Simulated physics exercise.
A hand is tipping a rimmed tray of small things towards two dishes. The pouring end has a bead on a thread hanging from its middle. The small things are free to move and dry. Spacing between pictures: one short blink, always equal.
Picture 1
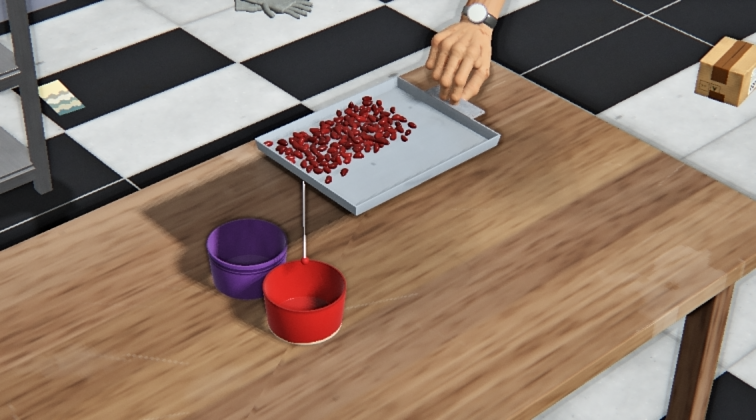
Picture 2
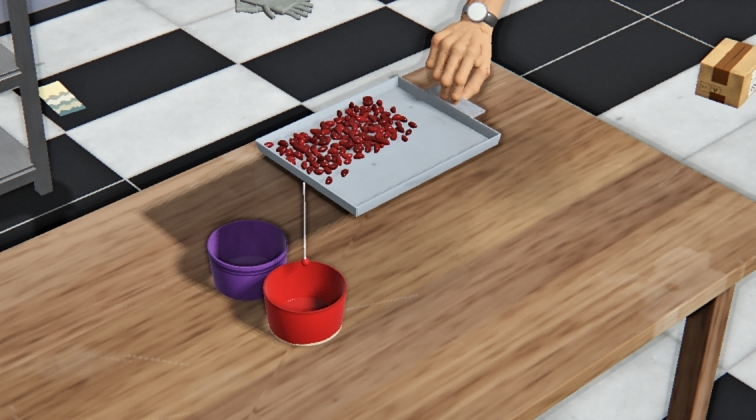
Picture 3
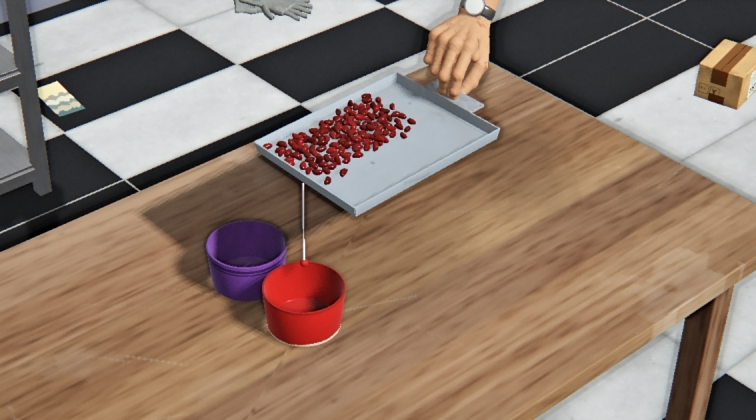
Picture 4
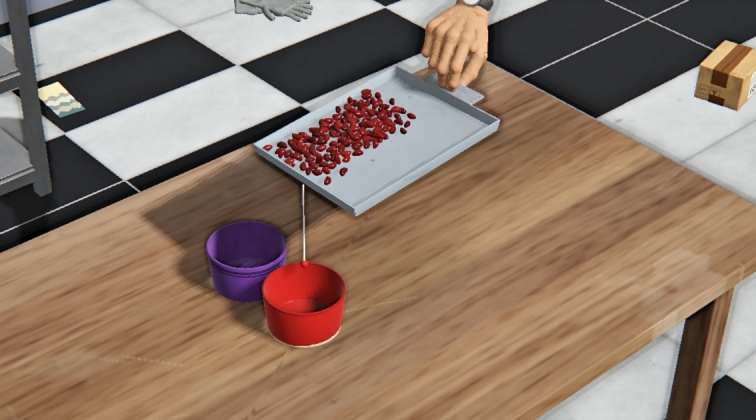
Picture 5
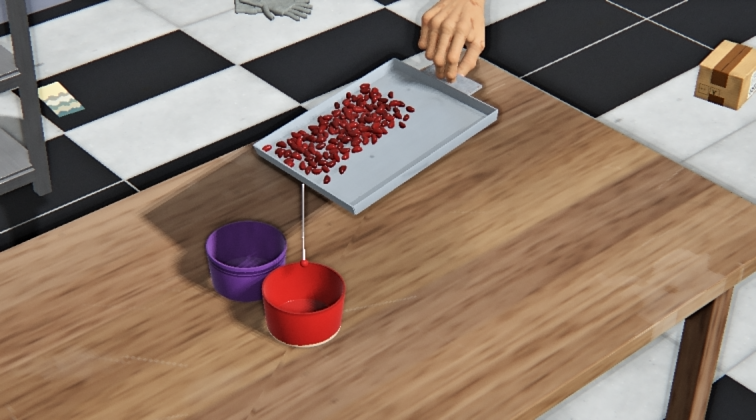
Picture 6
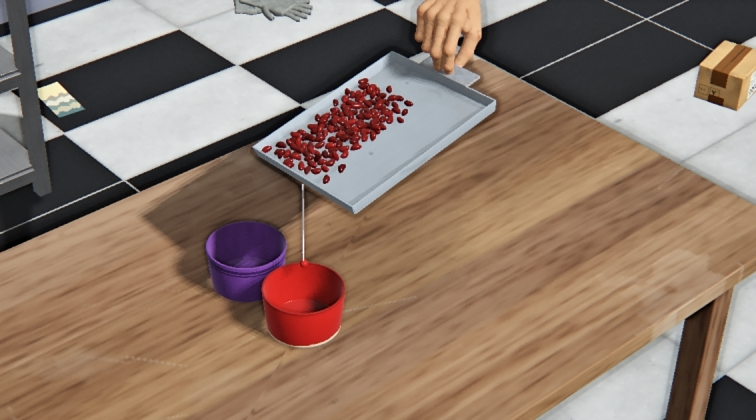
The clip shows a hand holding a grey rimmed tray of red beans above a wooden table with a purple dish and a red dish. The hand gradually raises the tray's far end, while the beans barely shift.
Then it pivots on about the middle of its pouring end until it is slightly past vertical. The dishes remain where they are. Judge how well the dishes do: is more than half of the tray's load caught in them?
Yes, more than half is caught.
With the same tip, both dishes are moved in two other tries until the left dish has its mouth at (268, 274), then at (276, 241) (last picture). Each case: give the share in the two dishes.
First 50 per cent, second 40 per cent.
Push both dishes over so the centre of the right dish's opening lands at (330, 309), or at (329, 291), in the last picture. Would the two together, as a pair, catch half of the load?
In the first position past half, in the second past half.
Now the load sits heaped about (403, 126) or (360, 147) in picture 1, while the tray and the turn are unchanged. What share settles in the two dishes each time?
About 80 and 70 per cent.
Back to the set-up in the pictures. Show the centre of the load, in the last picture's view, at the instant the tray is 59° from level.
Somewhere near pixel (297, 128).
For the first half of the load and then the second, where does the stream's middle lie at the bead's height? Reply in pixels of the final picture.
The early half goes through (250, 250), the late half through (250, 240).
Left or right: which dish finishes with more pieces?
The fuller one is the left side.
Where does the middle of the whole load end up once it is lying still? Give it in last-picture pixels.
The centre settles at about (248, 281).
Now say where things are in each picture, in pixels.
The first picture shows corners of the pouring end (258, 139) and (357, 205), level; middle of the load (344, 138), kidney beans; left dish (216, 273); right dish (273, 317); bead on its thread (305, 261).
The second picture shows corners of the pouring end (259, 140) and (357, 206), level; middle of the load (348, 132).
The third picture shows corners of the pouring end (257, 142) and (355, 206), tipped barely, lowest at the left corner; middle of the load (346, 131).
The fourth picture shows corners of the pouring end (257, 144) and (355, 206), tipped a little, lowest at the left corner; middle of the load (346, 129).
The fifth picture shows corners of the pouring end (256, 145) and (354, 205), tipped a little, lowest at the left corner; middle of the load (344, 126).
The sixth picture shows corners of the pouring end (256, 146) and (353, 204), tipped a little, lowest at the left corner; middle of the load (343, 123); left dish (215, 275); right dish (272, 320).
Just after the last frame, tray tipped steeply; almost all on the tray; just a few in the air.
A moment on, tray tipped right over; the larger part on the tray; just a few in the right dish; about a tenth in the left dish; just a few outside both; just a few in the air.
Further on, tray tipped past a quarter turn; about a tenth in the right dish; the larger part in the left dish; roughly a quarter outside both.
When it is over, tray tipped past a quarter turn; about a tenth in the right dish; the larger part in the left dish; roughly a quarter outside both.
